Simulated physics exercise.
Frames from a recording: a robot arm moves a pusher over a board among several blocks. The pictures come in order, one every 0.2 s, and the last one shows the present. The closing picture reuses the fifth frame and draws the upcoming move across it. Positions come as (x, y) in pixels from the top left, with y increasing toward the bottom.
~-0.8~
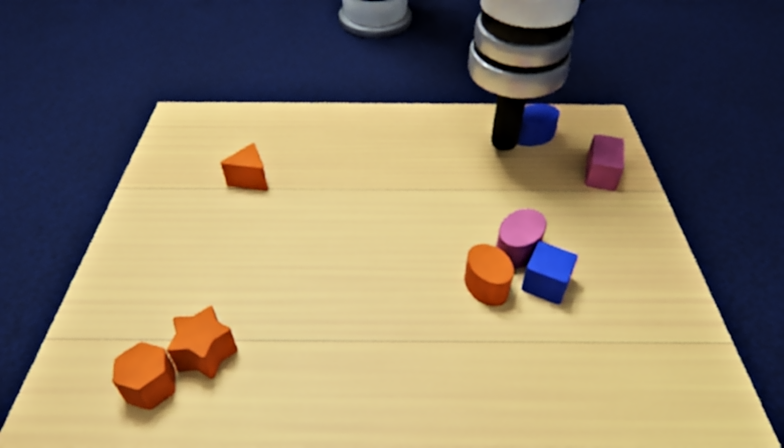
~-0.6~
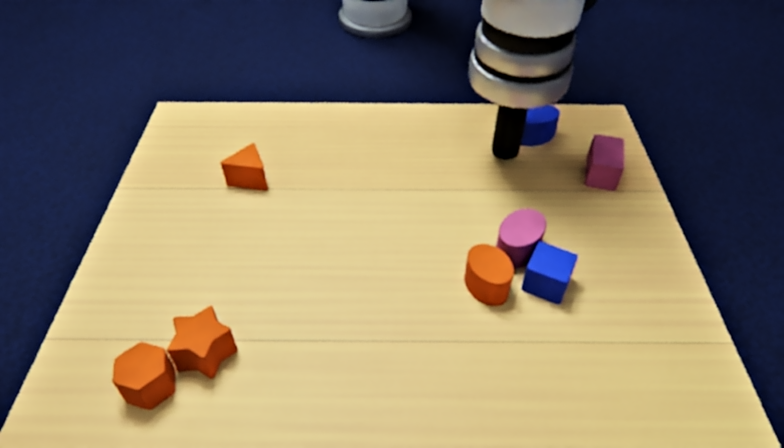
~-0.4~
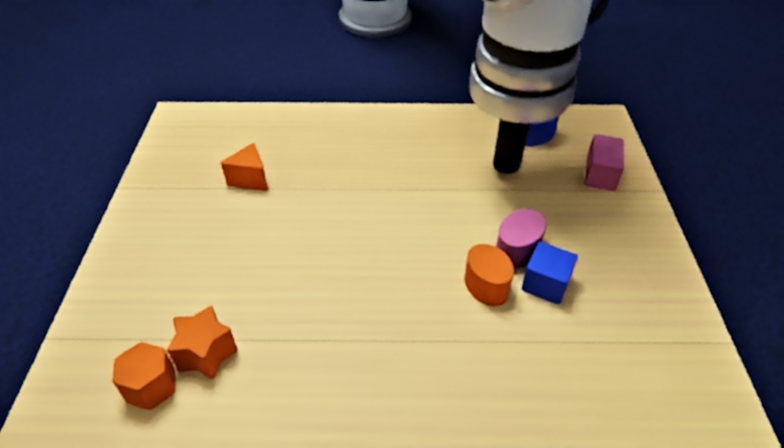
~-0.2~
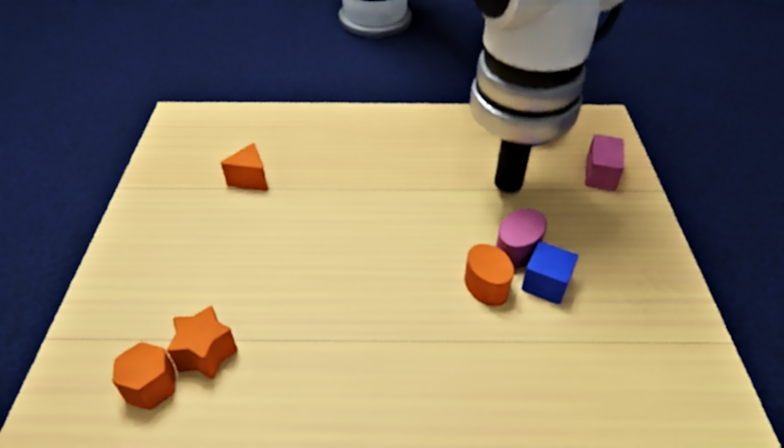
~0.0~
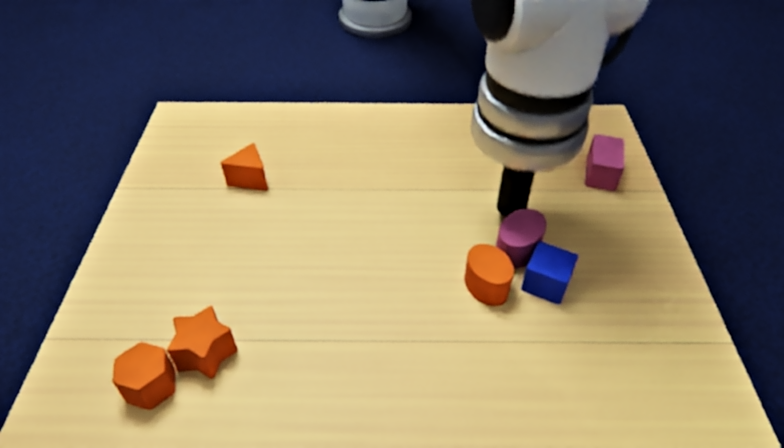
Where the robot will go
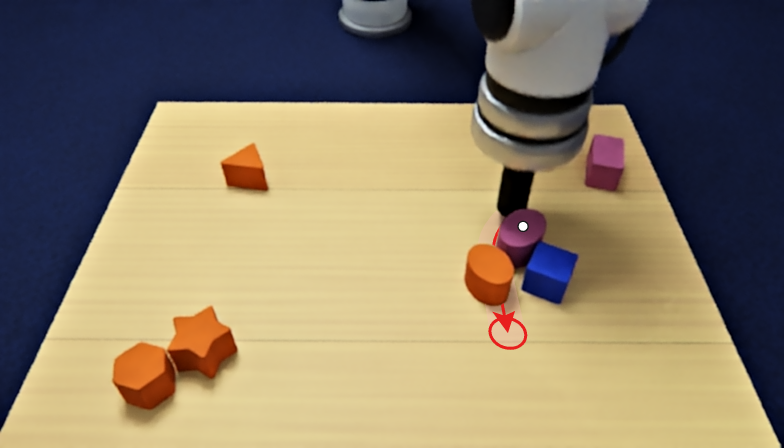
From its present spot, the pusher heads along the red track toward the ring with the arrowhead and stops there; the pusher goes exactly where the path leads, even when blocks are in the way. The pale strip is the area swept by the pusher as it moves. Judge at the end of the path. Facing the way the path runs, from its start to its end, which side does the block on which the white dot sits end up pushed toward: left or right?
Shifted left.
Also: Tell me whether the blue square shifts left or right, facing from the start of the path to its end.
The blue square goes left.
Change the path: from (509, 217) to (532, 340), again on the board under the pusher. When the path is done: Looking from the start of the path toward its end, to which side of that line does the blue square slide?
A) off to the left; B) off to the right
The correct letter is A.
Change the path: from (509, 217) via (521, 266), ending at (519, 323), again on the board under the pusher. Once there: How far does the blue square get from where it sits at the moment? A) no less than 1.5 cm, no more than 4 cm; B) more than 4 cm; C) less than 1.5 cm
Answer: B.
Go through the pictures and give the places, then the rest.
In the first frame, tip of the pusher (504, 143), middles of tops, orange elliptical block (491, 263), pink elliptical block (523, 226), blue square (553, 261).
In the second frame, pusher (505, 153), nothing pushed.
In the third frame, pusher (506, 166), nothing pushed.
In the fourth frame, pusher (508, 185), nothing pushed.
In the fifth frame, pusher (511, 210), orange elliptical block (491, 263), pink elliptical block (523, 226), blue square (553, 261).
The line goes from (509, 217) by way of (493, 248) and (499, 288) to (508, 333); the dot is on the pink elliptical block.
What follows on the original path. One third of the way, pusher (495, 242); pink elliptical block (530, 249), turned 35° anticlockwise; blue square (567, 276).
Two thirds of the way, pusher (501, 281); orange elliptical block (488, 294); pink elliptical block (544, 268), turned 45° anticlockwise; blue square (589, 291).
At the end, pusher (510, 326); orange elliptical block (478, 329), turned 35° clockwise; pink elliptical block (544, 268), turned 45° anticlockwise; blue square (589, 291).
